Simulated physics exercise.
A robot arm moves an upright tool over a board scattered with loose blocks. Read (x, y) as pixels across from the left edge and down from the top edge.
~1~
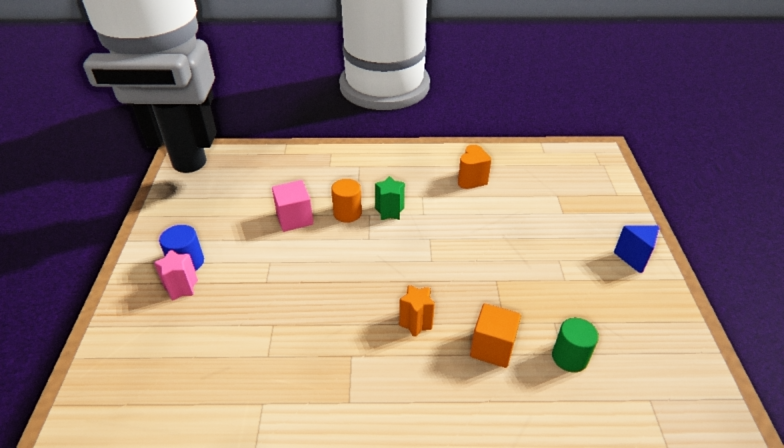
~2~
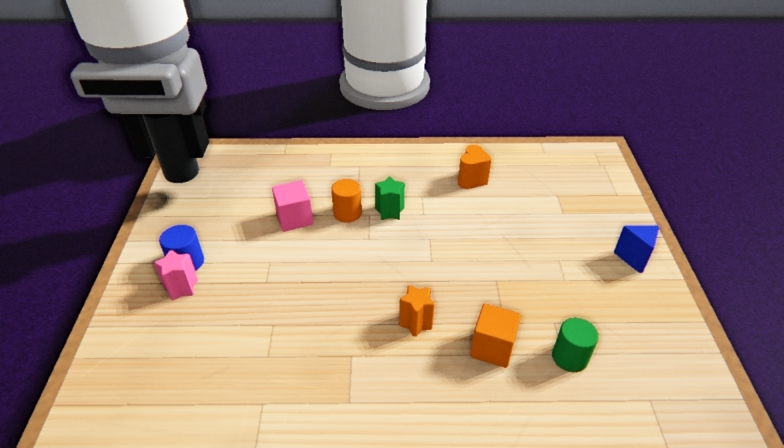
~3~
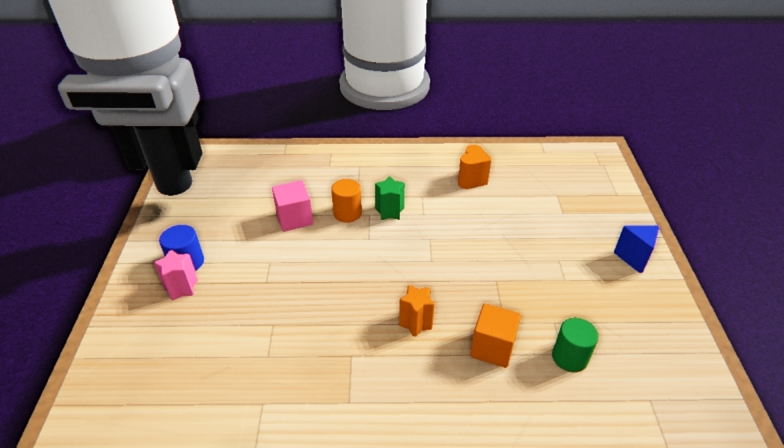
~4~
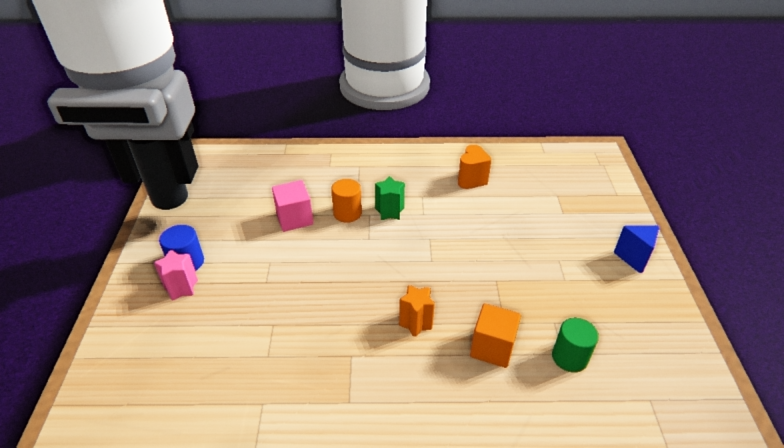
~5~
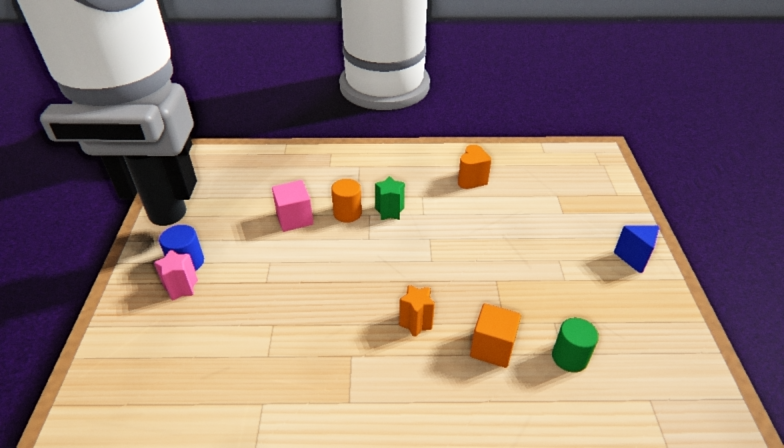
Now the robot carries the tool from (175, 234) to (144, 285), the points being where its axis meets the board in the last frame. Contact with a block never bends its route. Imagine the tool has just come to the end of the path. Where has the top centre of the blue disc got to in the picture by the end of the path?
Put as a pixel place, it's (176, 251).
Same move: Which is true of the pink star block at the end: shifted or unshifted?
It moves.
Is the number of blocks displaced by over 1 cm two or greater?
Answer: Yes.
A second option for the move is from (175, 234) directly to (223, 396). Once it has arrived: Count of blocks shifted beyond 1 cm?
Two move.
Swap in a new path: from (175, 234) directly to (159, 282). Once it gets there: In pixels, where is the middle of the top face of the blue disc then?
Around (184, 261).
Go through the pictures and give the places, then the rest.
Tip of the tool (190, 164), middles of tops, pink star block (172, 261), blue disc (177, 236), in the first frame.
Tool (182, 174), nothing pushed, in the second frame.
Tool (175, 186), nothing pushed, in the third frame.
Tool (170, 200), nothing pushed, in the fourth frame.
Tool (168, 215), pink star block (172, 261), blue disc (177, 236), in the fifth frame.
What follows on the original path. Halfway along, tool (151, 240); pink star block (176, 271), turned 20° clockwise; blue disc (178, 245).
At the end, tool (135, 265); pink star block (179, 273), turned 35° clockwise; blue disc (176, 251).
